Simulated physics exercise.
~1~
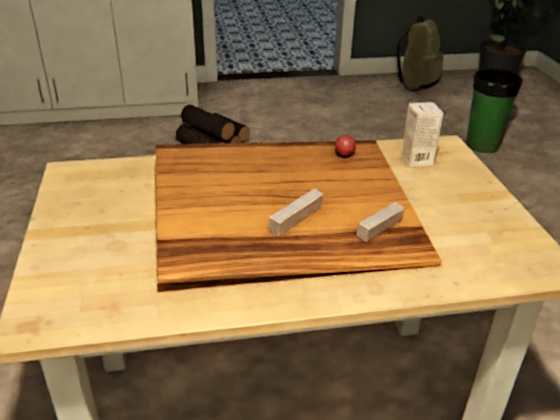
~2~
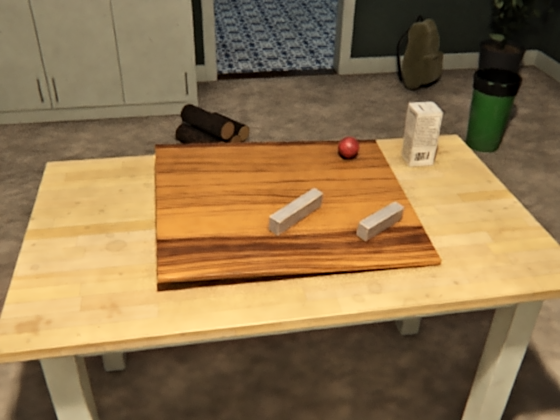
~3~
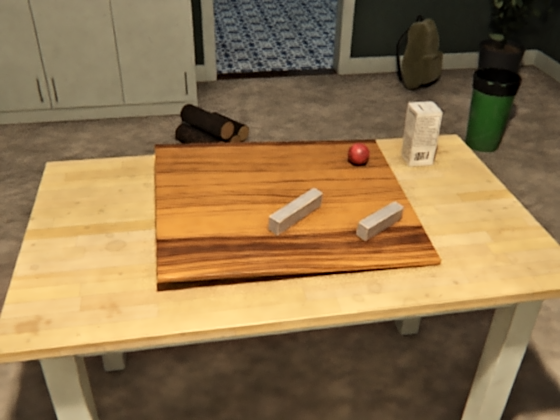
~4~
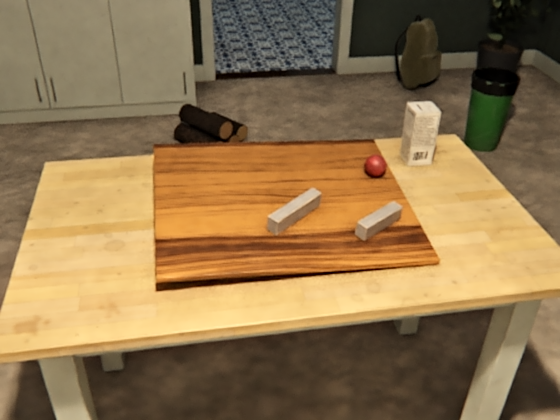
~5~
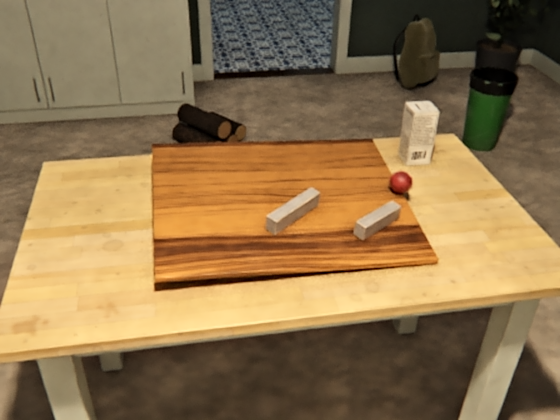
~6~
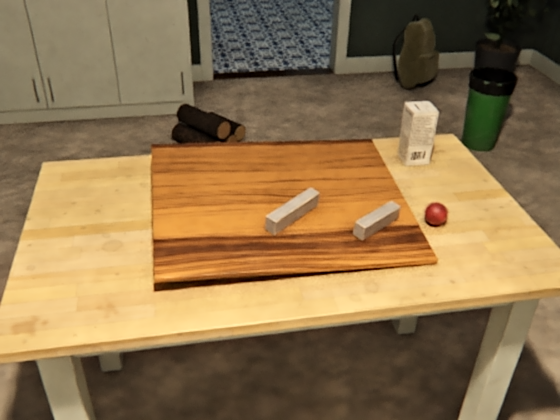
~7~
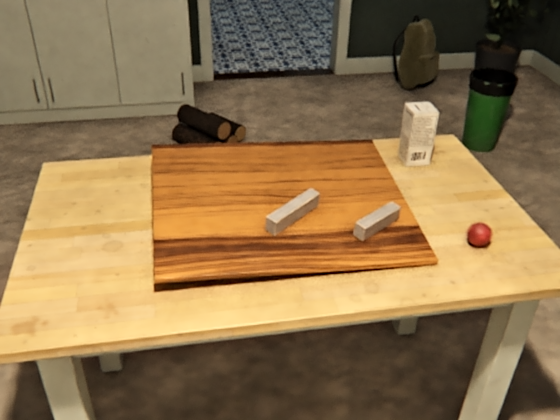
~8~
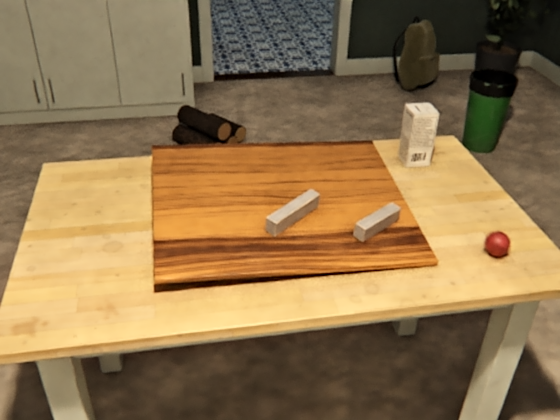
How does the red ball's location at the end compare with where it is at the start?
At the start the red ball is on the wooden board near its back edge, to the left of the white carton. At the end it is off the board, on the right side of the pale tabletop and closer to the viewer.
